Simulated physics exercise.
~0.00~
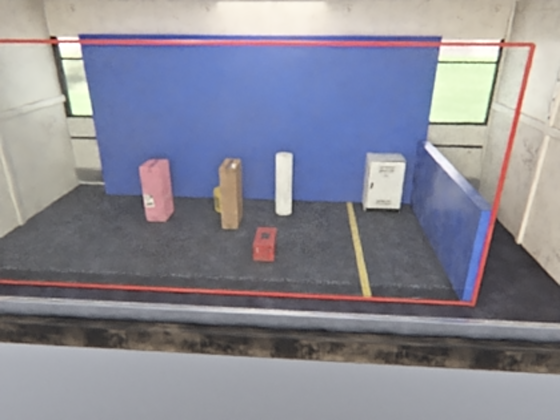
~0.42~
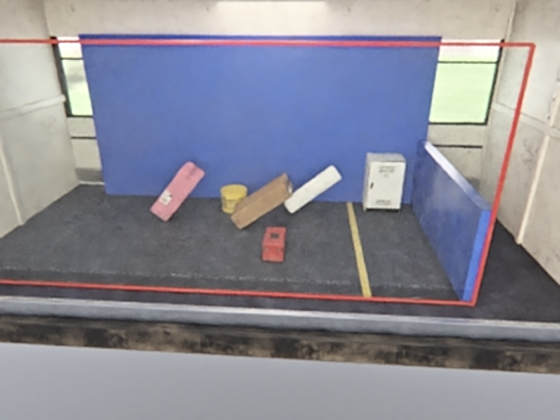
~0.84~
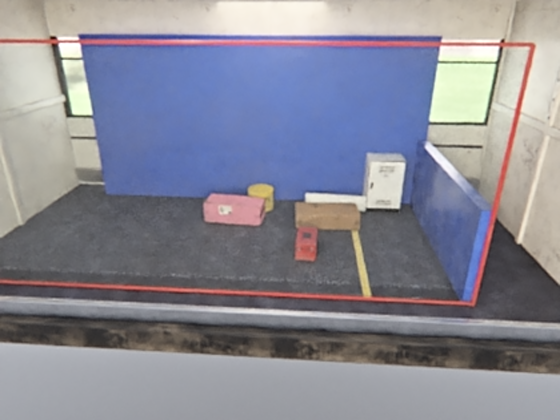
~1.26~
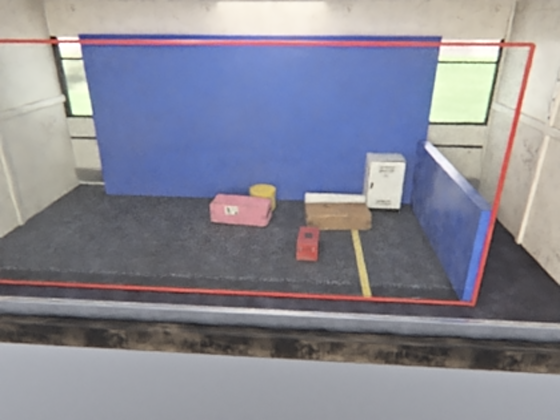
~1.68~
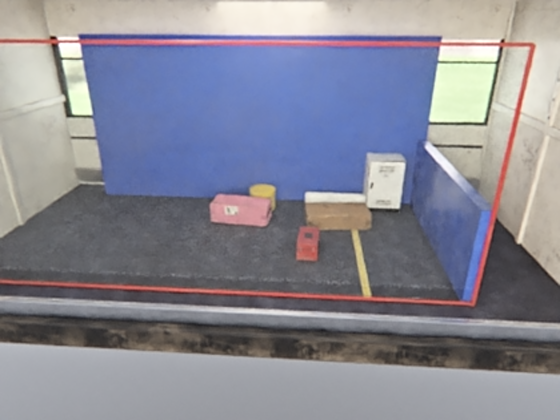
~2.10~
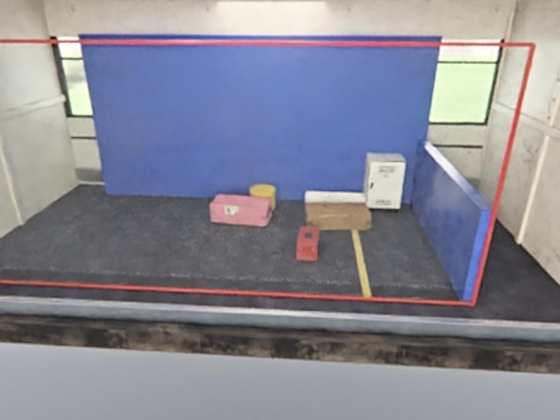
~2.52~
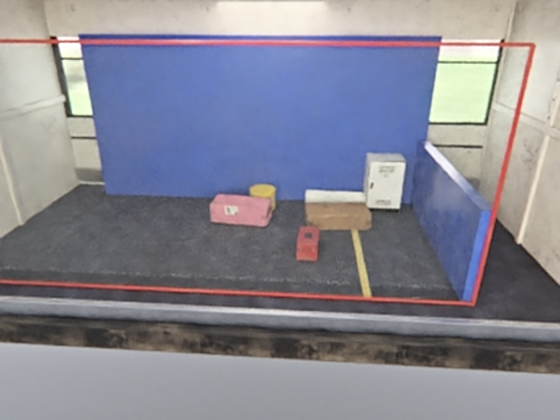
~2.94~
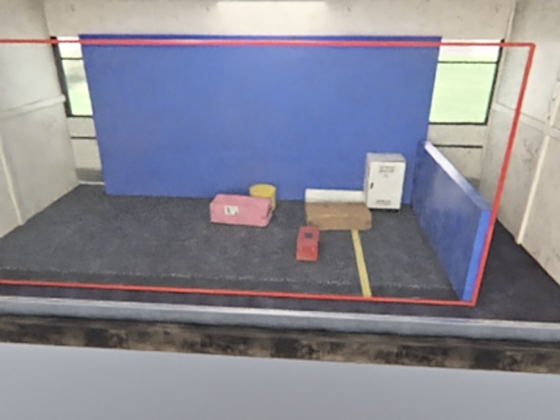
A broad blue wall backs a dark-floored bay, seen from the front and slightly above, with a white locker and a low blue partition at the right. A pink tall box stands at left, a brown one near the middle partly hiding a yellow bucket, a white roll behind, and a red toolbox in front. The three upright things tip rightward, then fall on their sides and slide right, while the bucket and toolbox shift right too. After a last small slide everything rests, the brown box's middle just short of the yellow line.
